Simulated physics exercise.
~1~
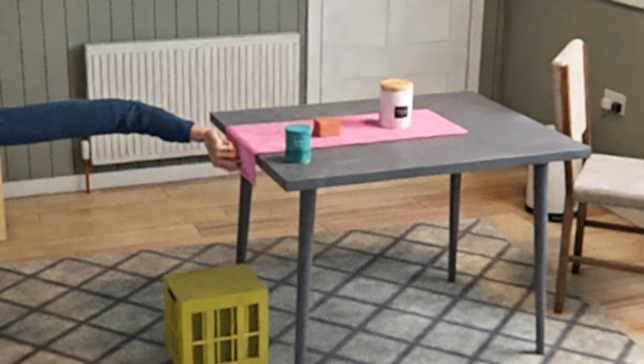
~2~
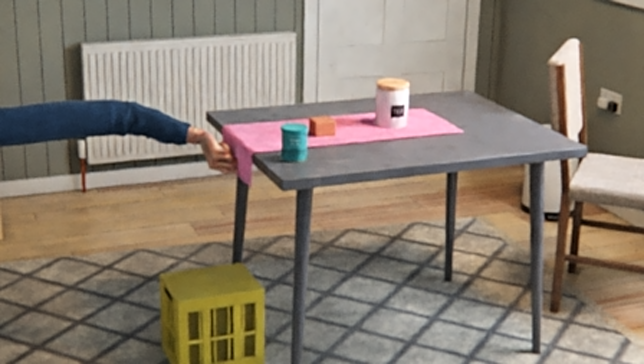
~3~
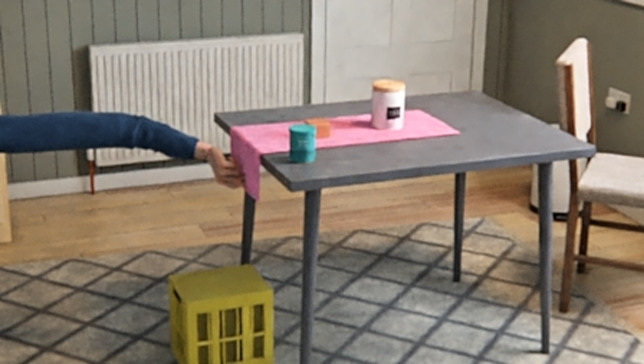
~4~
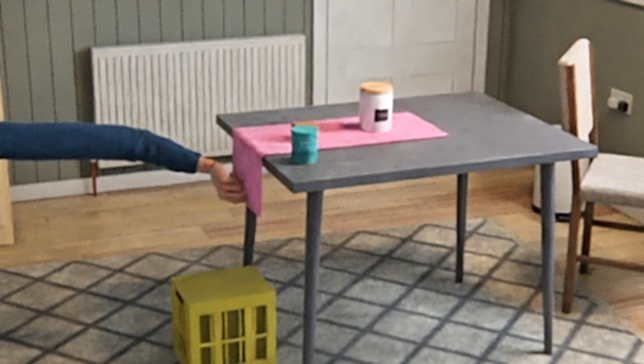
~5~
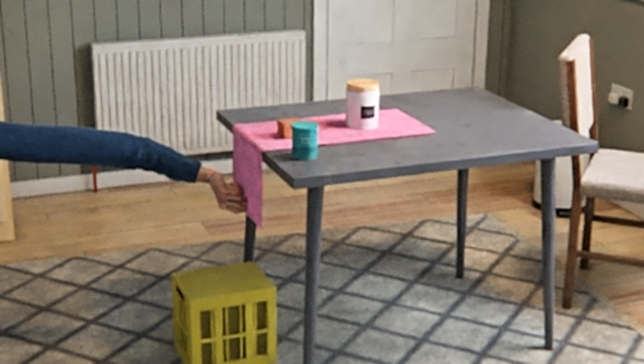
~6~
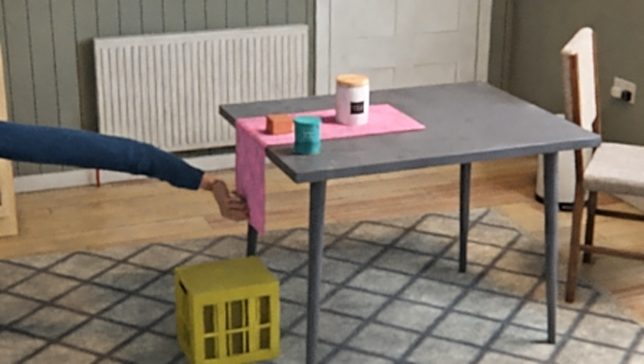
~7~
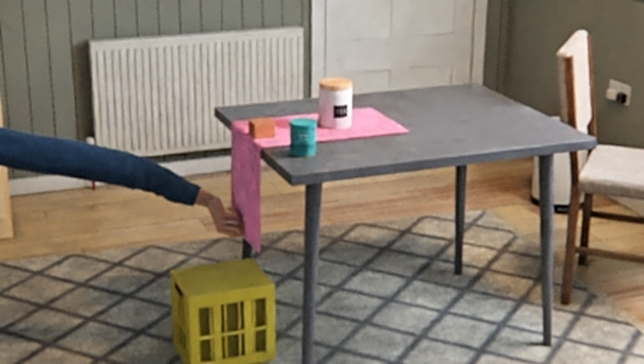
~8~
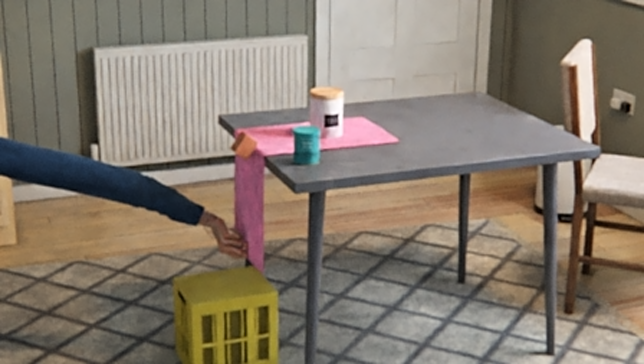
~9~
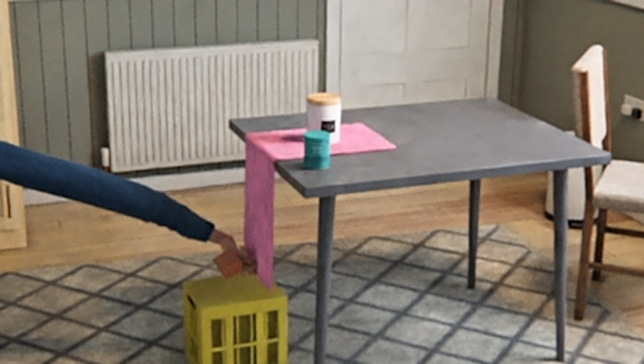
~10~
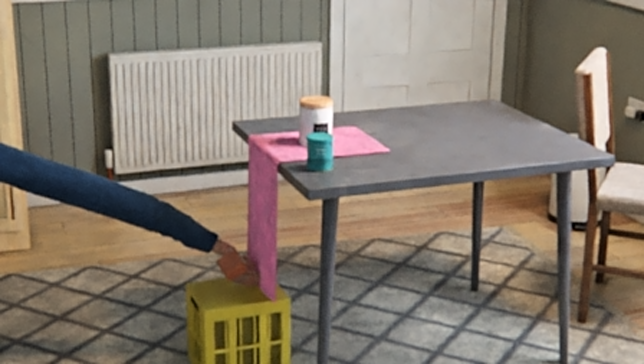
A hand draws the end of a pink hand towel down off a grey table toward a yellow crate, carrying an orange block and white canister left; the block tips over the edge and drops, while the canister stays upright and the turquoise tin remains on the table.
